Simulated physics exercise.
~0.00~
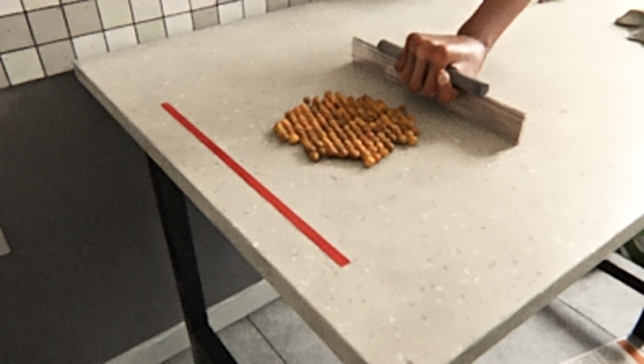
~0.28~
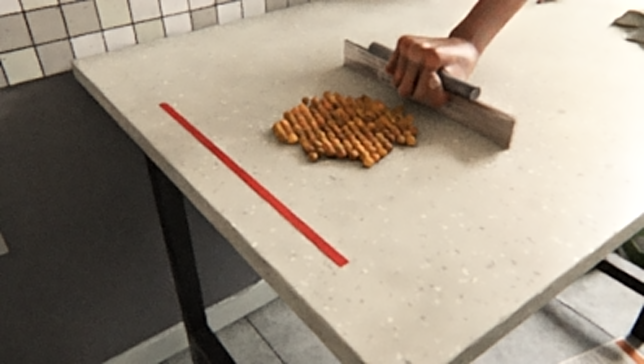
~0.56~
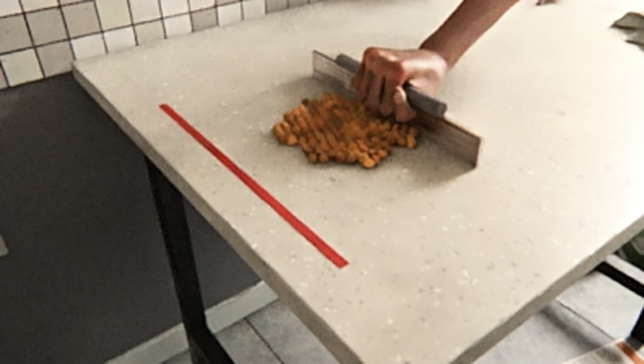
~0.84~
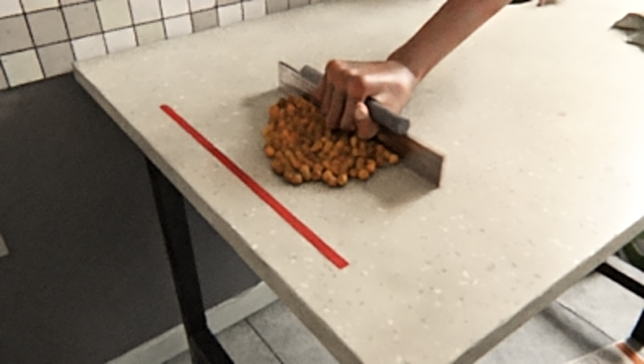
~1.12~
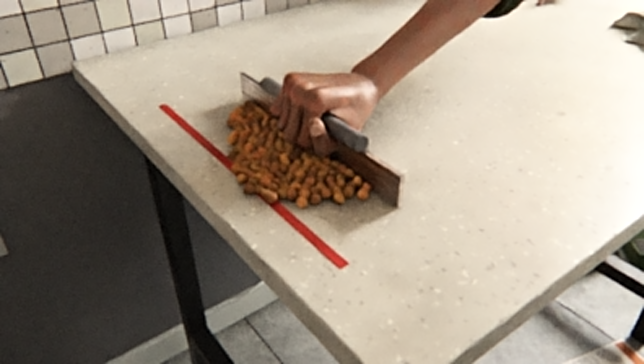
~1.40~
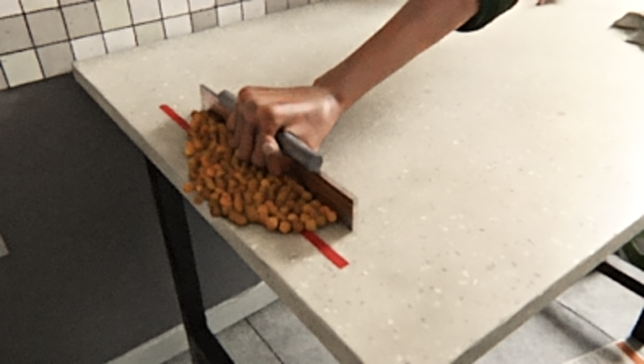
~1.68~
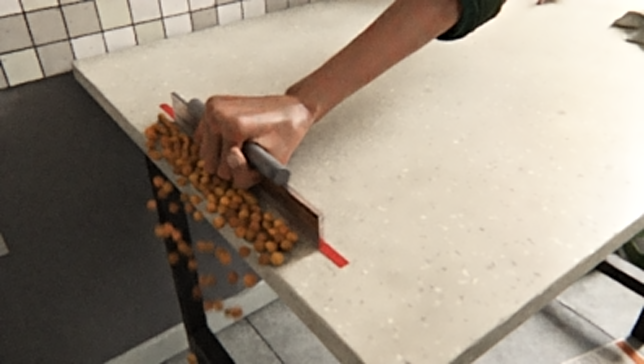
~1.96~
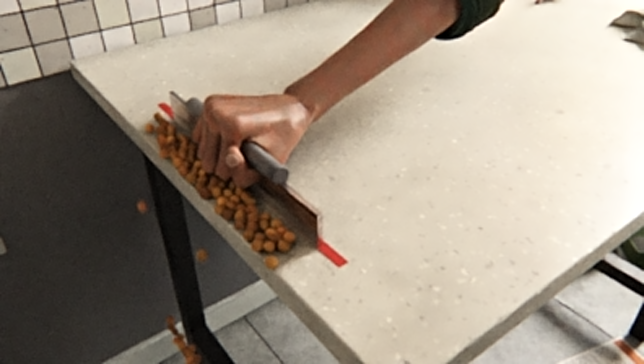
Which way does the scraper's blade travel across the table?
The blade travels to the left, pushing the heap towards the red tape and the table's edge.
